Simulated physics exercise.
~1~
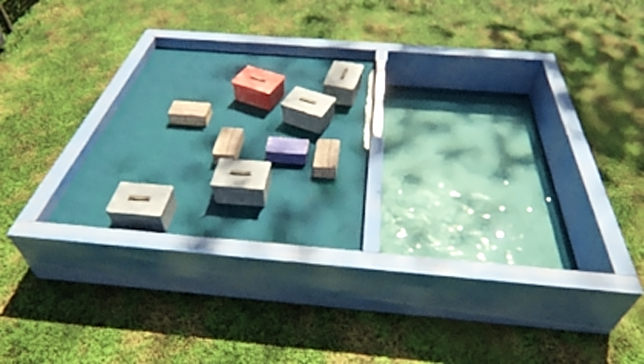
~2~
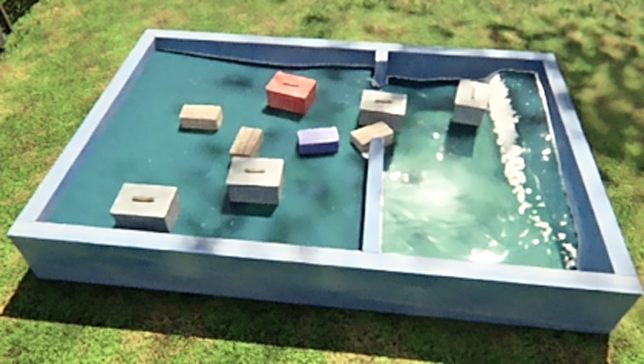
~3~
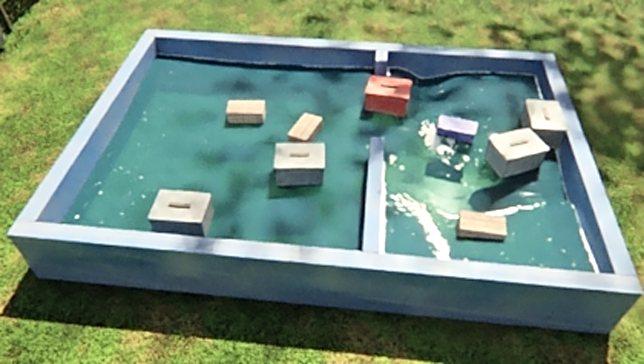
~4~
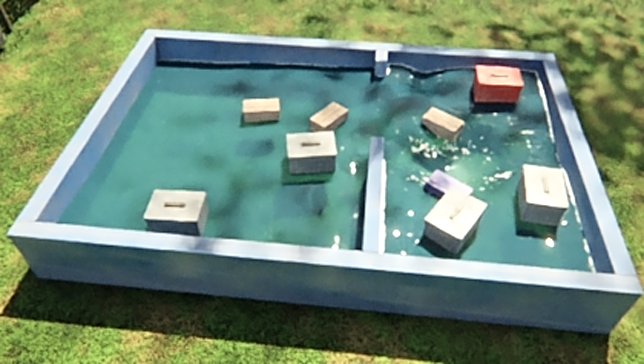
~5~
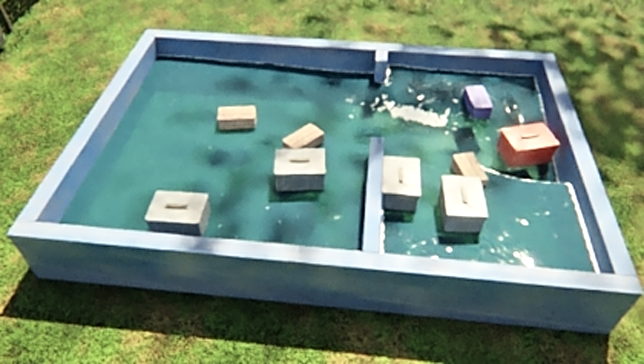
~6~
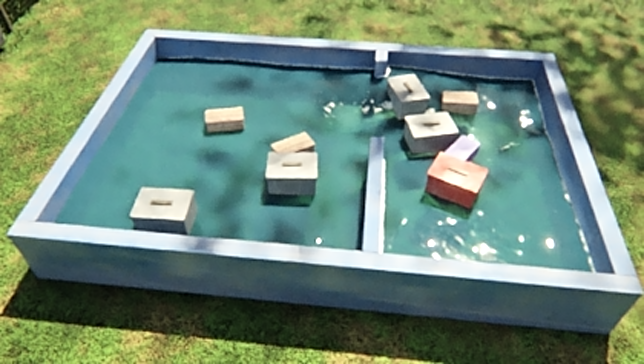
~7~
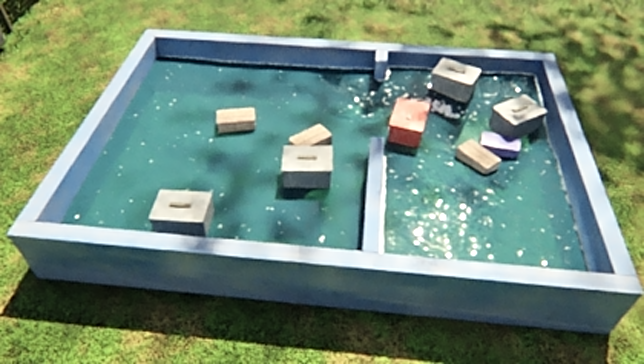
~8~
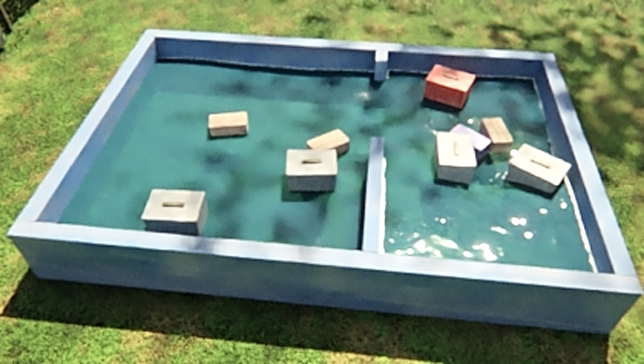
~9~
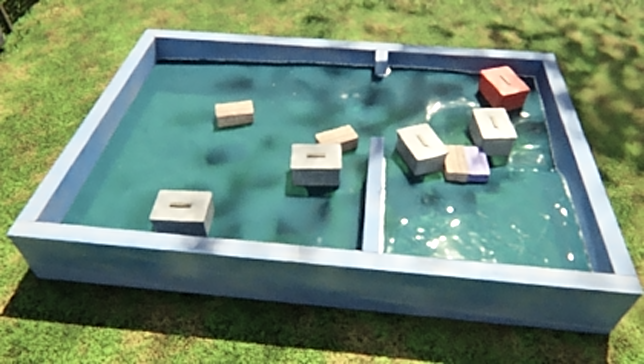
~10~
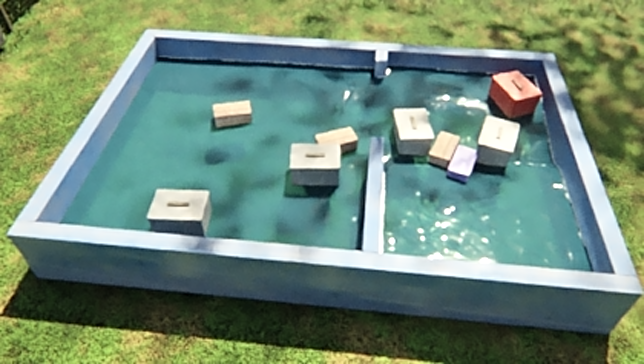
We see a walled pool on grass, where floating boxes and blocks start left of a divider. Water surges right through a gap, carrying a red box, a purple-blue block and others across, where they swirl and bump before ending afloat, with four pieces remaining on the left.
